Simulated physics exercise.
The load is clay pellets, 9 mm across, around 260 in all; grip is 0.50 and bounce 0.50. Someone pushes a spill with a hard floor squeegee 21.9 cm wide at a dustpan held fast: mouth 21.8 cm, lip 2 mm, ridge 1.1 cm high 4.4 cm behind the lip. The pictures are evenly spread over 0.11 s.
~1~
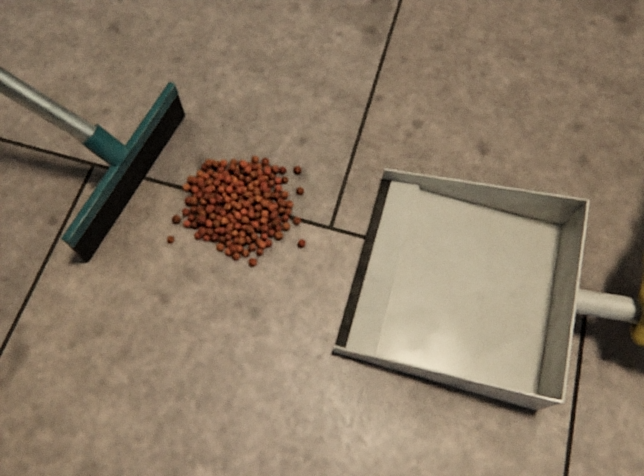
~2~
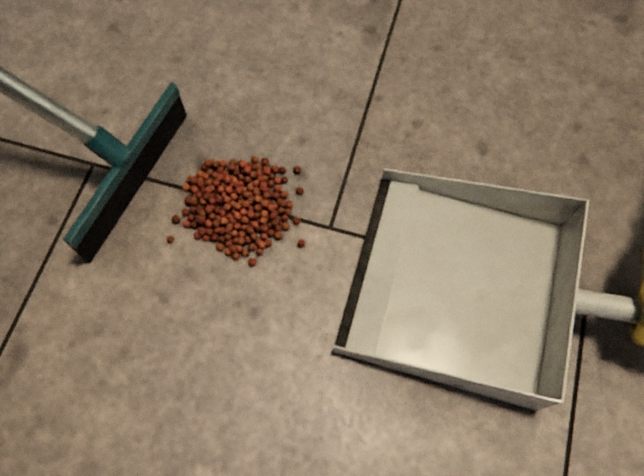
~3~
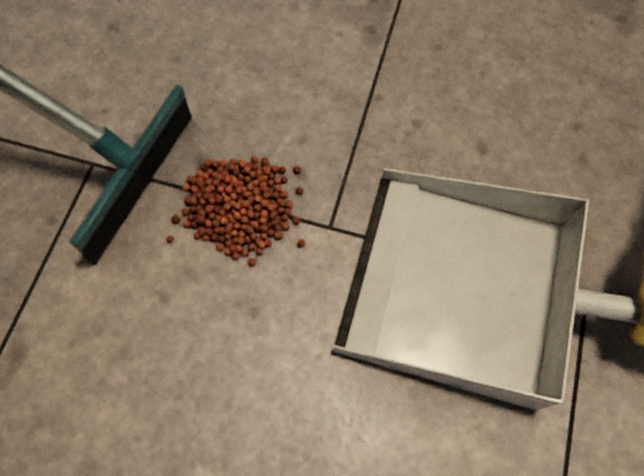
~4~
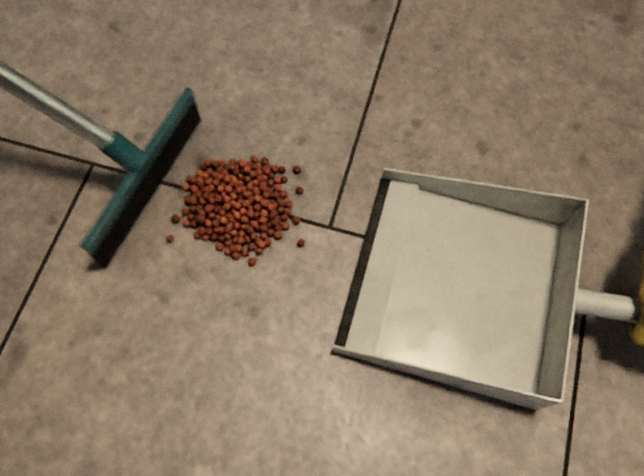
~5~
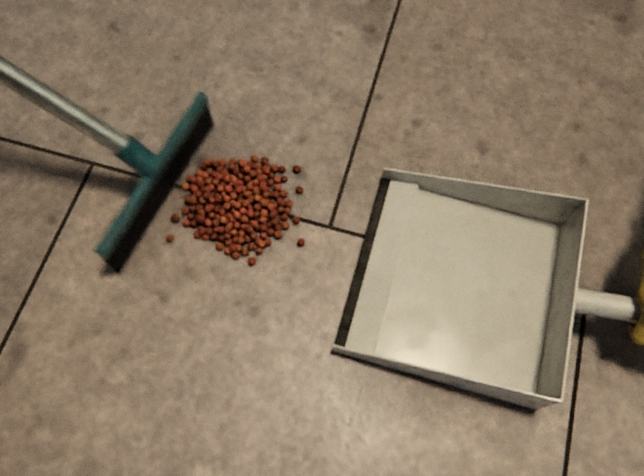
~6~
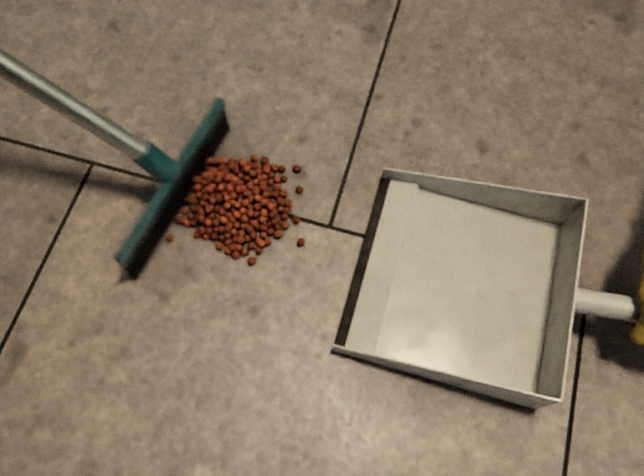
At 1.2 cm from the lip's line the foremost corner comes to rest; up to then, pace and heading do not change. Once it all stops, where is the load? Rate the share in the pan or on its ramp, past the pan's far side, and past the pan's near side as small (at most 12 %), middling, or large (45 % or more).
Pan: Large; far side: Small; near side: Small.
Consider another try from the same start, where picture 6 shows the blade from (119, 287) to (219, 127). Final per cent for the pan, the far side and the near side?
Per cent by place - pan 60, far side 10, near side 15.
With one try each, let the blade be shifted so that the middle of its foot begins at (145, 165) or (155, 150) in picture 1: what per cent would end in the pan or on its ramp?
Around 60 percent, then around 55 percent.
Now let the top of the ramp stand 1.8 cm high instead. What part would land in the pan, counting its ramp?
With that ramp, near 60 per cent.
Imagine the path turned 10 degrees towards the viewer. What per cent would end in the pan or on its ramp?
About 65 percent would end up there.
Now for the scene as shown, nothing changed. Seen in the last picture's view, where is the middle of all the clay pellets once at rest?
Roughly pixel (382, 266).
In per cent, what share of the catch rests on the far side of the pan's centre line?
Around 50 in a hundred.
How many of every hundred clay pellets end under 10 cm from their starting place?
Near 0 per cent.
Then, 0.10 s after the last picture, middle of the blade 11 cm from the lip; 0 % over the lip, far side 5 %, near side 0 %.
Then, 0.17 s after the last picture, middle of the blade 4 cm from the lip; 10 % over the lip, far side 5 %, near side 5 %.
Then, 0.37 s after the last picture, middle of the blade 3 cm from the lip; 65 % over the lip, far side 5 %, near side 5 %.
In the end, pan 65 %, far side 5 %, near side 5 %, in front of the lip or behind the blade 25 %.
